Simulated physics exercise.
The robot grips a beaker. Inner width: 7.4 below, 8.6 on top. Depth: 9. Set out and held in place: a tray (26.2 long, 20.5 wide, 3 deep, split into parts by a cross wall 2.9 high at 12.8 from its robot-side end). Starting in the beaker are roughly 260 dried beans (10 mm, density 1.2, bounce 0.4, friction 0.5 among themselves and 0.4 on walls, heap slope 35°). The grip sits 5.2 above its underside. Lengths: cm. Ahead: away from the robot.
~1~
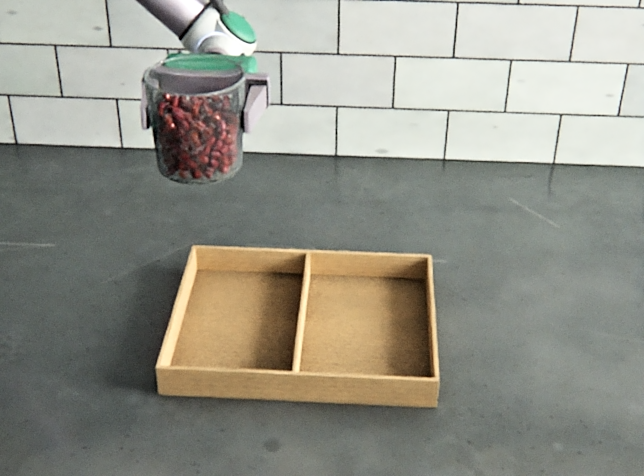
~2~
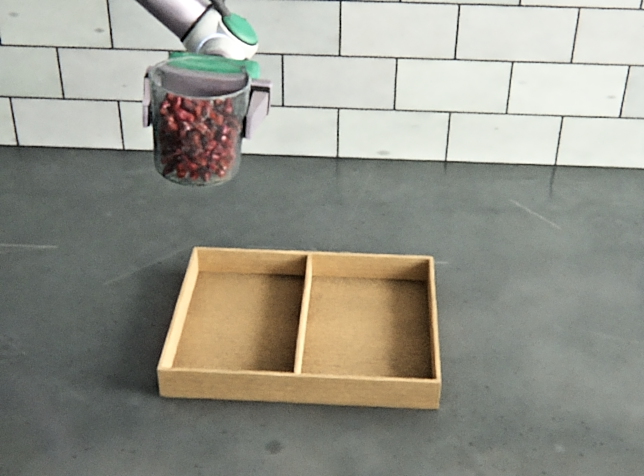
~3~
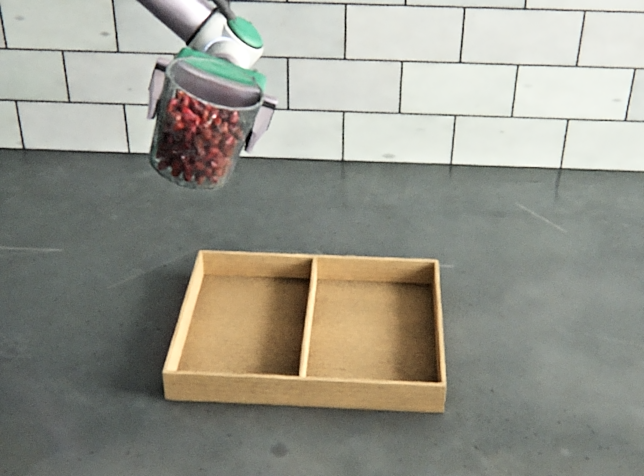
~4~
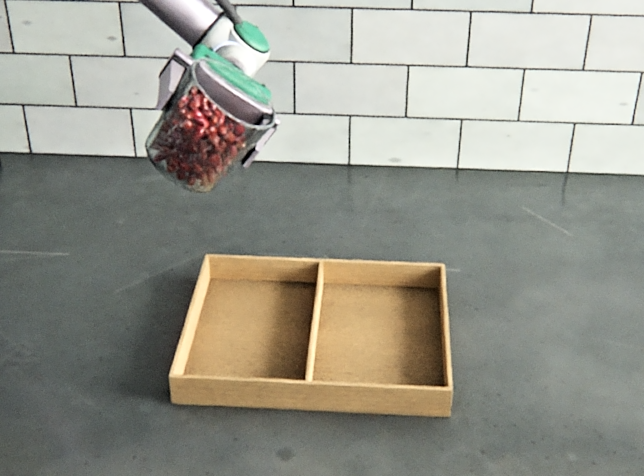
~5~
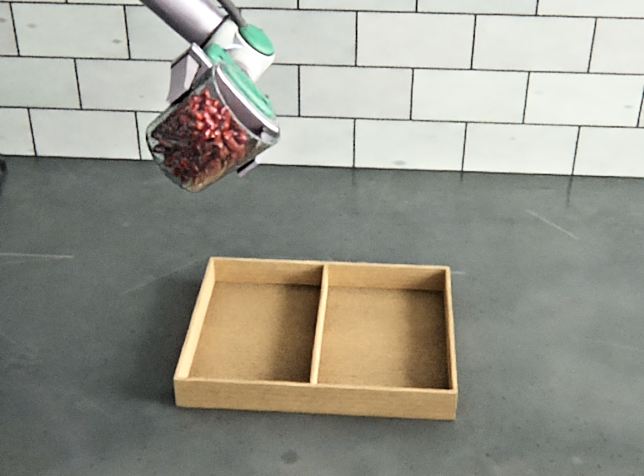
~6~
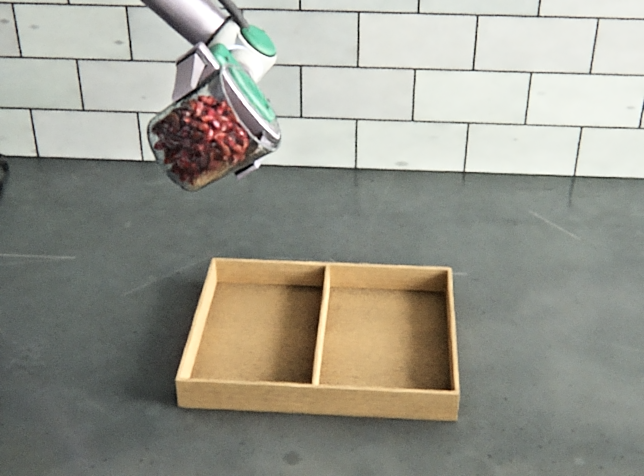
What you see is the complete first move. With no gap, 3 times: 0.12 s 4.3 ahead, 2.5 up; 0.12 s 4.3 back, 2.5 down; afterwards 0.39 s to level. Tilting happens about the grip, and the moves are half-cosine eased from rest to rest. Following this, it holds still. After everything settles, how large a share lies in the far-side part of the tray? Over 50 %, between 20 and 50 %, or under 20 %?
Between 20 and 50 %.
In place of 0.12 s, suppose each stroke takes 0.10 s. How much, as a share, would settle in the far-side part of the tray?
Then about 45 per cent.
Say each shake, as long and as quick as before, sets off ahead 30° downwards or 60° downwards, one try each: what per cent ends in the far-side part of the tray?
Result: Approx. 0 % and 0 %, one try each.
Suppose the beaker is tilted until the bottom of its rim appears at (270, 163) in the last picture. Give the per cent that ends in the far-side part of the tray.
My estimate is some 75 per cent.
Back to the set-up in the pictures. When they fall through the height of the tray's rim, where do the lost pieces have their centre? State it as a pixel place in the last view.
Close to pixel (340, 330).
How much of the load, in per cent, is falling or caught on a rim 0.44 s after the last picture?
Some 6 percent.
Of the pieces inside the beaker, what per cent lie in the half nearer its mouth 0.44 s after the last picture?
That share comes to roughly 75 percent.
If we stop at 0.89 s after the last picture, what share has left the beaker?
50 %.
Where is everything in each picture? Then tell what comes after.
The first frame shows beaker middle at (198, 122), level; upper third of the load around (197, 119), from x 160 to 235, top at y 100; 264 in the beaker.
The second frame shows beaker middle at (198, 124), tilted 5° forward; upper third of the load around (196, 121), from x 160 to 235, top at y 100.
The third frame shows beaker middle at (202, 127), tilted 19° forward; upper third of the load around (191, 122), from x 160 to 240, top at y 95.
The fourth frame shows beaker middle at (206, 130), tilted 36° forward; upper third of the load around (191, 122), from x 155 to 240, top at y 95.
The fifth frame shows beaker middle at (210, 131), tilted 50° forward; upper third of the load around (193, 121), from x 155 to 240, top at y 95.
The sixth frame shows beaker middle at (211, 132), tilted 55° forward; upper third of the load around (194, 122), from x 155 to 250, top at y 100; 264 in the beaker.
Then, 0.44 s after the last picture, tilted 55° forward, highest piece 27 above the table; 183 in the beaker, 53 in the far-side part, 13 in the robot-side part, 15 in flight or on a rim.
Then, 0.89 s after the last picture, tilted 33° forward, highest piece 26 above the table; 129 in the beaker, 83 in the far-side part, 46 in the robot-side part, 5 on the table or floor, 1 in flight or on a rim.
Then, 1.31 s after the last picture, level, highest piece 26 above the table; 129 in the beaker, 83 in the far-side part, 47 in the robot-side part, 5 on the table or floor.
Then, 2.36 s after the last picture, level, highest piece 26 above the table; 129 in the beaker, 83 in the far-side part, 47 in the robot-side part, 5 on the table or floor.
Final count, 129 in the beaker, 83 in the far-side part, 47 in the robot-side part, 5 on the table or floor. That is 31 % in the far-side part of the tray.
